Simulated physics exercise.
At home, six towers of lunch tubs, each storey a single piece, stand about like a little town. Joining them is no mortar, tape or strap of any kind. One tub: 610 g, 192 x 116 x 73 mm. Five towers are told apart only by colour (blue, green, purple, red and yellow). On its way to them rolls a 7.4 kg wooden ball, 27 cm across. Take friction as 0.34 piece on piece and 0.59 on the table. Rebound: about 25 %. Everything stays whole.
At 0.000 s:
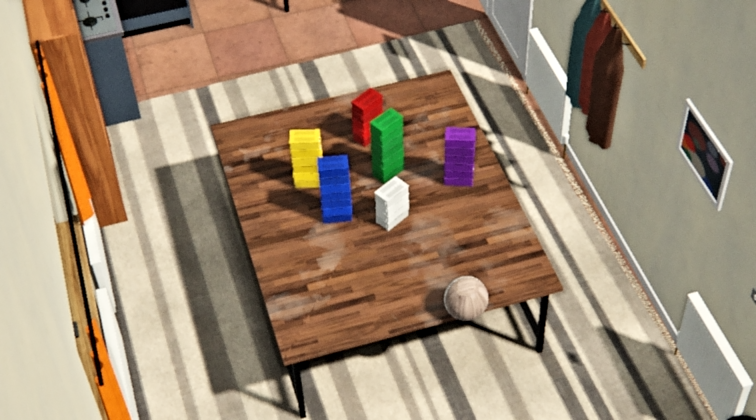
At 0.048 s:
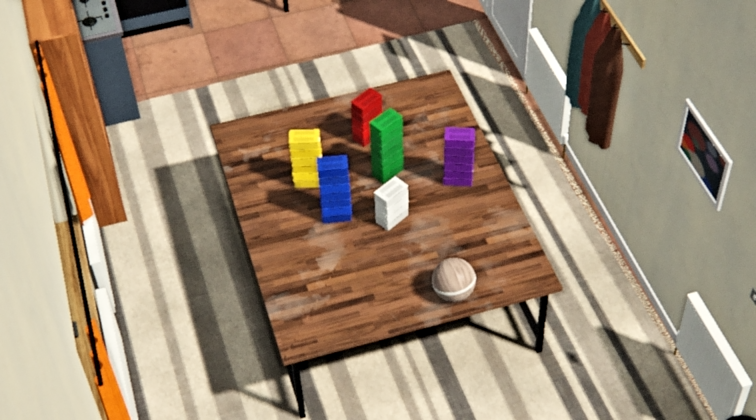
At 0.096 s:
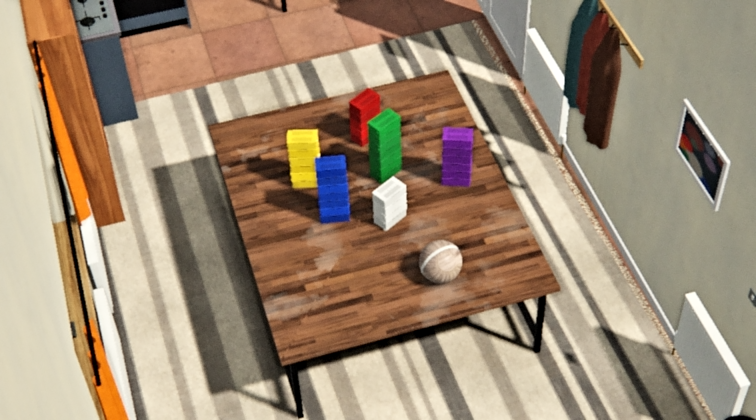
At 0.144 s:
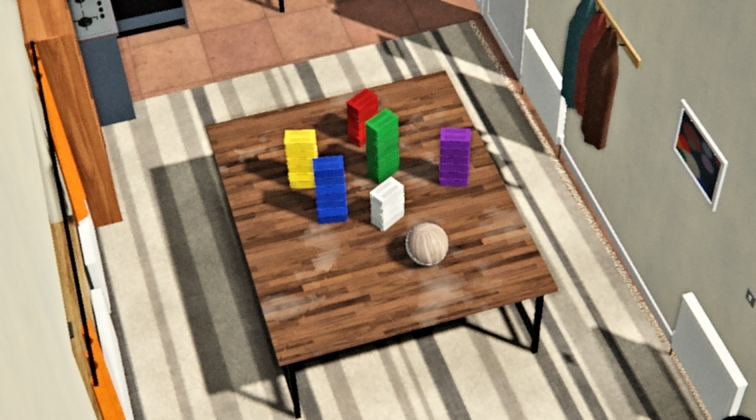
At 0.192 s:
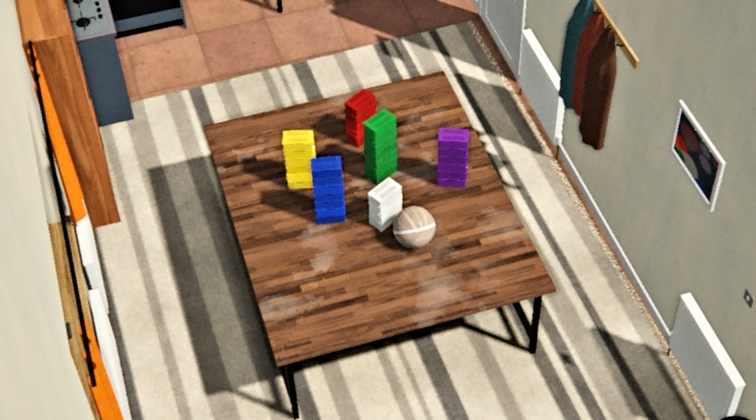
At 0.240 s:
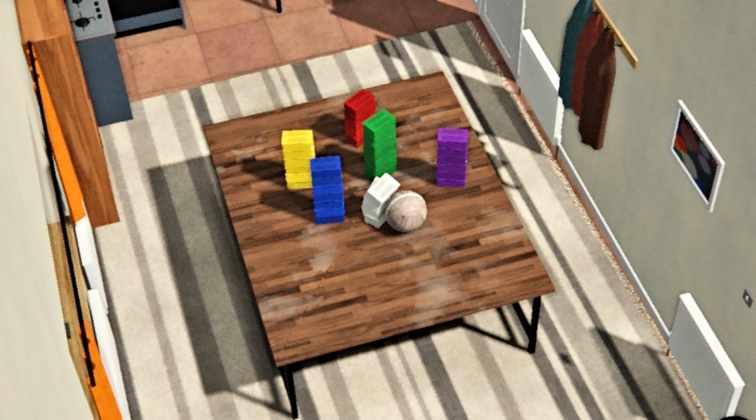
The video shows six colored block towers standing on a wooden table as a wooden ball rolls away from the near right edge toward them, then bumps the short white tower, which tilts to the left.
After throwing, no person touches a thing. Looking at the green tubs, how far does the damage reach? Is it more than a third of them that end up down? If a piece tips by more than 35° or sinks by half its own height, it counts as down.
Yes, more than a third do.
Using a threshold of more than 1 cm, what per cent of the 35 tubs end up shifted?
The share is 60 %.
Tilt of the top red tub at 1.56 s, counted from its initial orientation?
Roughly 120°.
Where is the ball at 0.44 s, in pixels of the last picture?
Around (396, 169).
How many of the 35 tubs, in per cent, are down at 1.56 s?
35 per cent at that moment.
After 0.44 s, ball still moving; none of the 7 green tubs down (1 of 35 in all colours); top green tub 8° from how it stood.
After 0.66 s, ball still moving; 4 of the 7 green tubs down (7 of 35 in all colours); top green tub 68° from how it stood, 18 cm lower; top yellow tub 33 mm from its place.
After 1.56 s, ball still moving; 6 of the 7 green tubs down (13 of 35 in all colours); top green tub upside down; top red tub on its side.
In the end (2.4 s), ball rolling away; 6 of the 7 green tubs down (13 of 35 in all colours); top green tub upside down; top red tub 34° from how it stood, 1.02 m lower. That is 86 per cent. From the last view, middles, top green tub near (416, 198), top red tub near (342, 102).
